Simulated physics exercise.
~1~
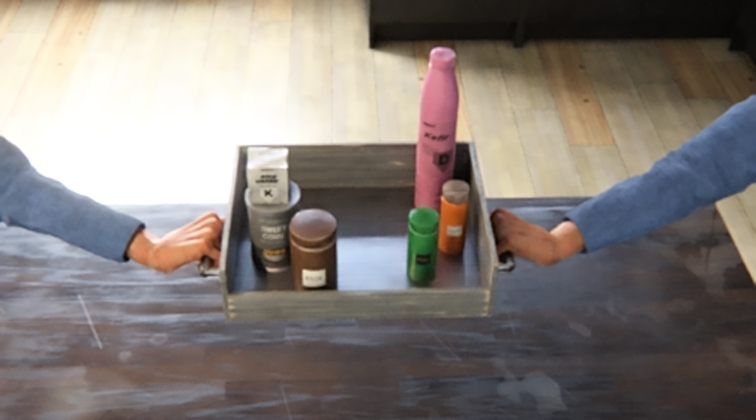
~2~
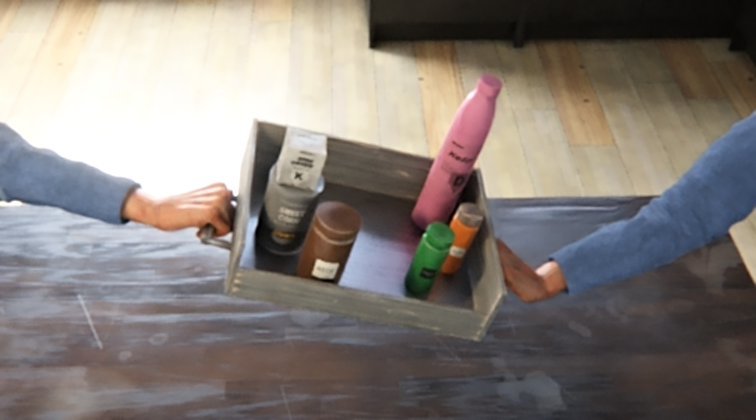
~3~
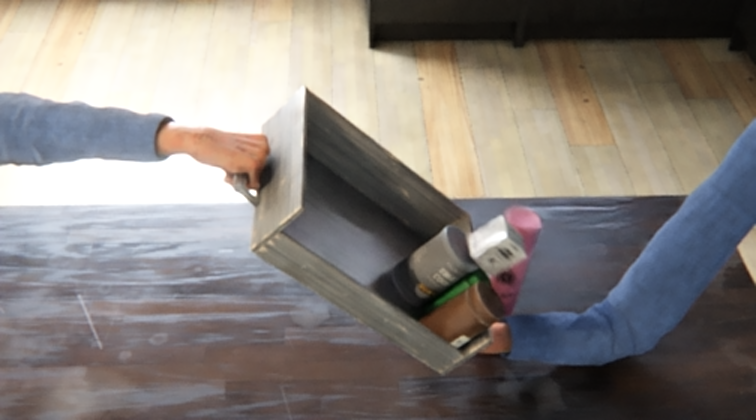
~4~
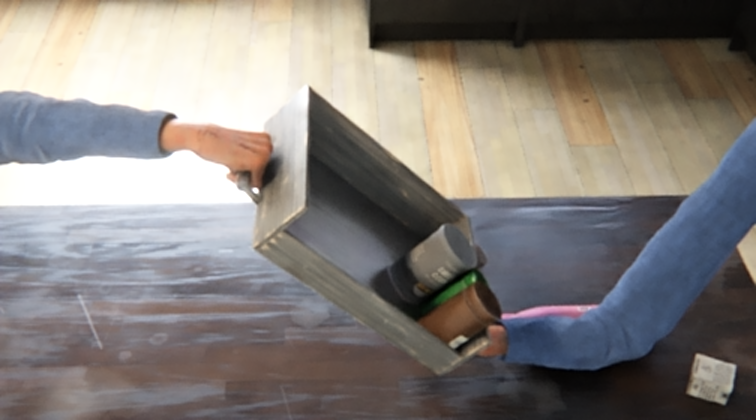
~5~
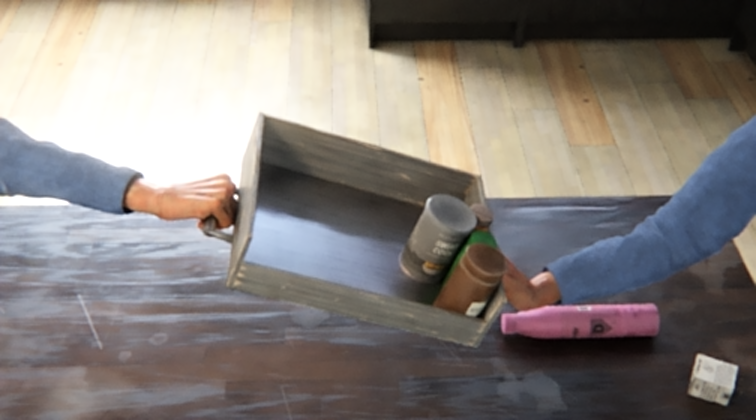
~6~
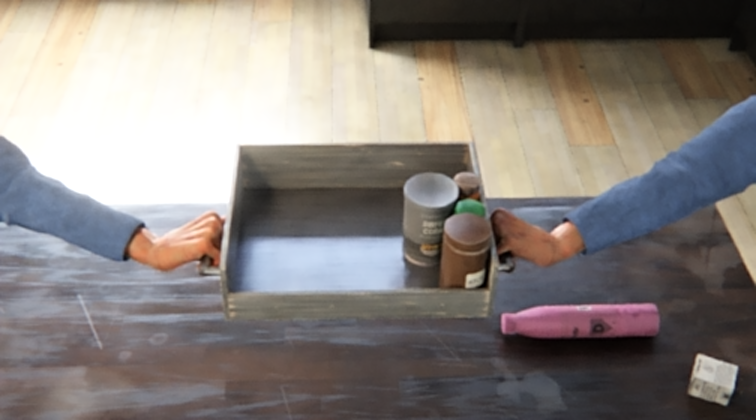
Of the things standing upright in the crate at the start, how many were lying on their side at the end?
Two of them were lying on their side at the end, the pink bottle and the white packet, both on the table outside the crate.
